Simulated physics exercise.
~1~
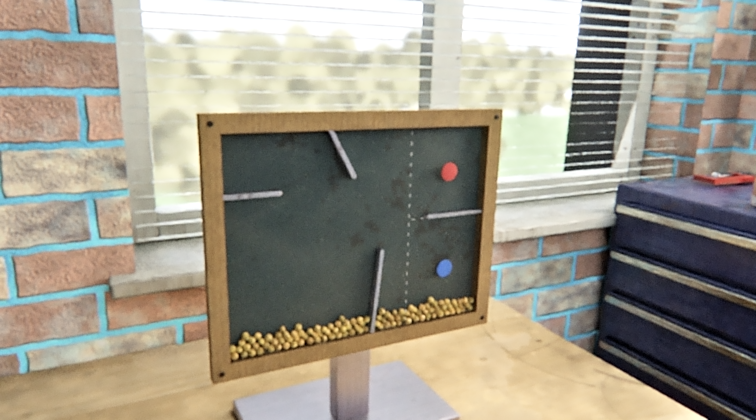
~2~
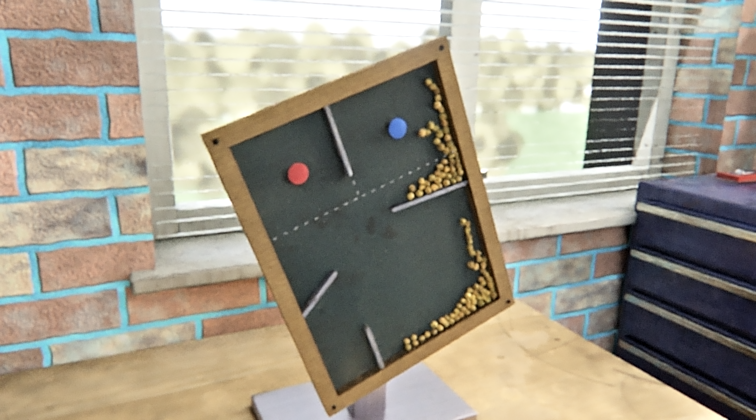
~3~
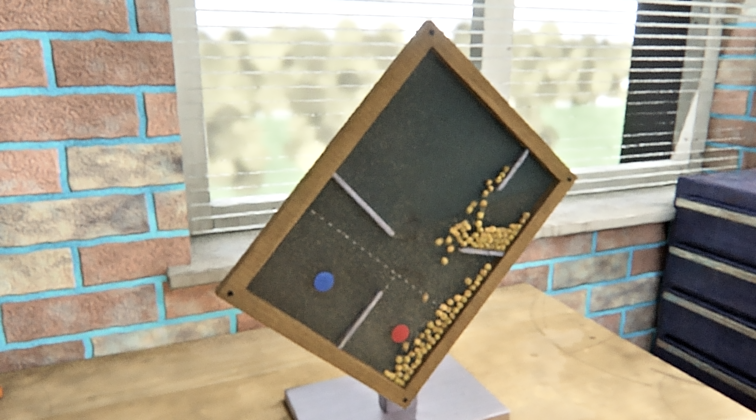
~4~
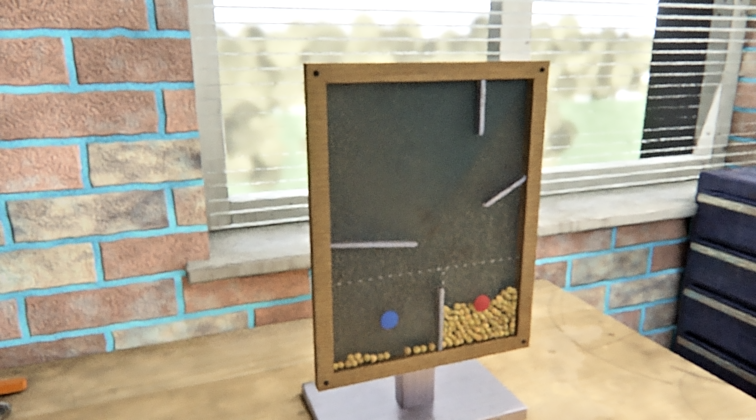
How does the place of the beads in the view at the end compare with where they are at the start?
The beads as a whole end up farther to the right in the view, at about the same height as at the start. The case also appears farther right, as the camera has panned slightly left.
